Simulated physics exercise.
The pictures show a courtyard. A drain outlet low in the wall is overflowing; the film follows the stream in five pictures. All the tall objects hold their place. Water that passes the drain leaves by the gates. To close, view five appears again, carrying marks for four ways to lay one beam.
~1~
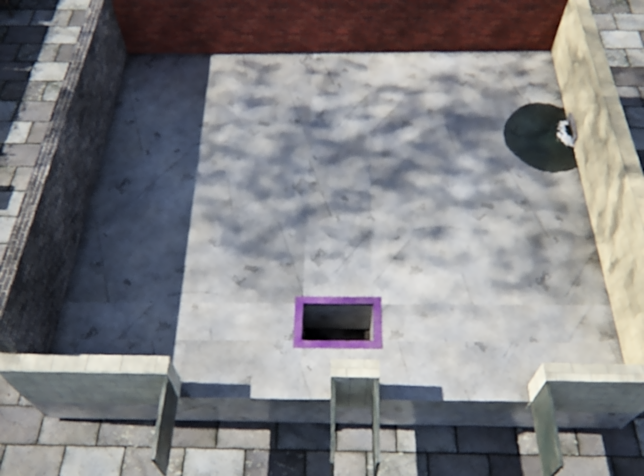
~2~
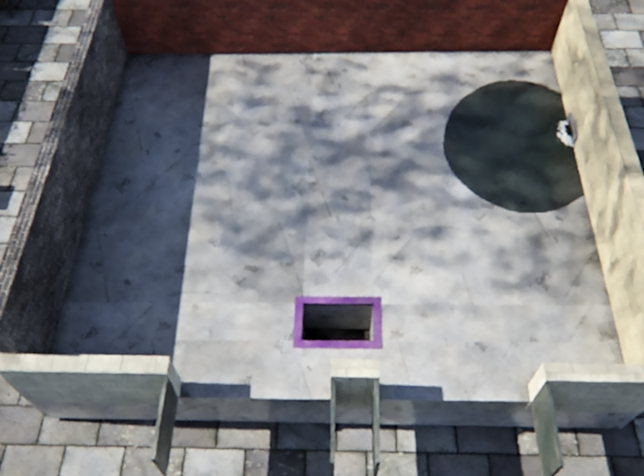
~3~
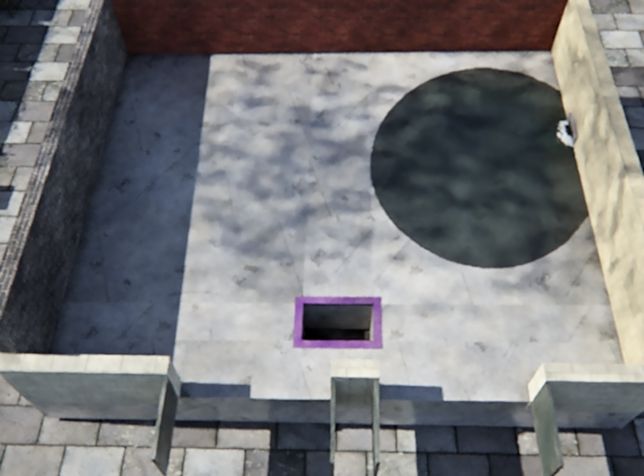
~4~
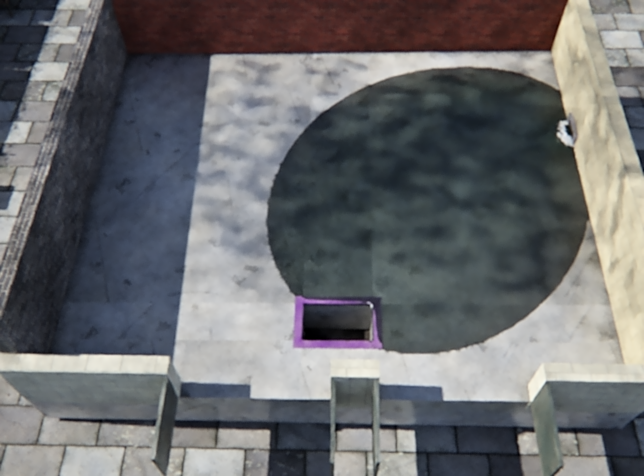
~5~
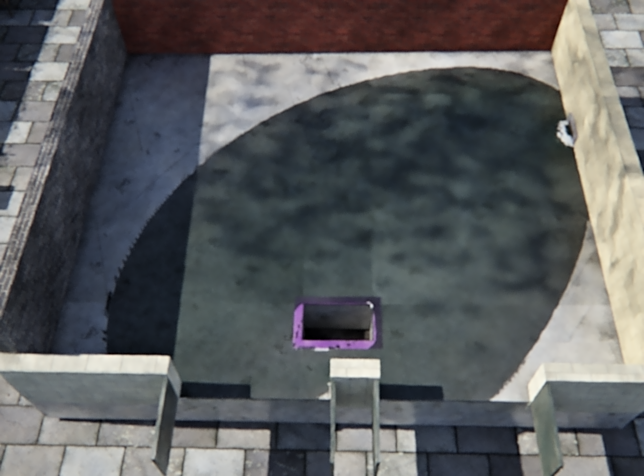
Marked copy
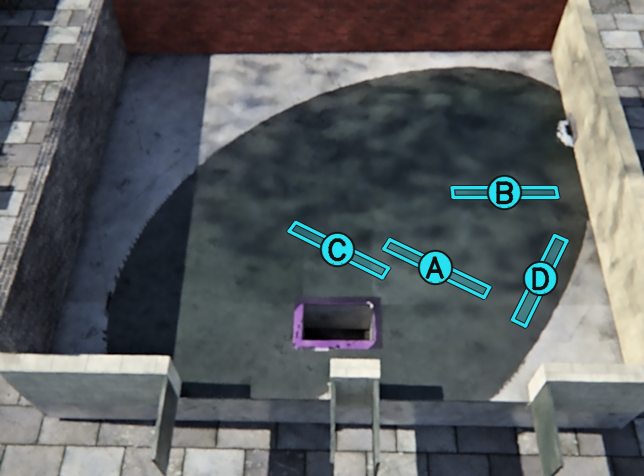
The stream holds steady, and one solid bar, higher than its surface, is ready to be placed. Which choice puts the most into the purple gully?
Position D.
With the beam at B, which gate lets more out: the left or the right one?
The left one.
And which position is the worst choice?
Here it is position A.
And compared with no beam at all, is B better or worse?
Worse.
On the marked copy, A from (386, 244) to (486, 292); B from (452, 192) to (556, 192); C from (292, 226) to (385, 272); D from (518, 322) to (560, 238).
With A, about 5 % of the stream goes into the purple gully, about 89 % out by the gates.
With B, about 10 % of the stream goes into the purple gully, about 86 % out by the gates.
With C, about 15 % of the stream goes into the purple gully, about 80 % out by the gates.
With D, about 26 % of the stream goes into the purple gully, about 68 % out by the gates.
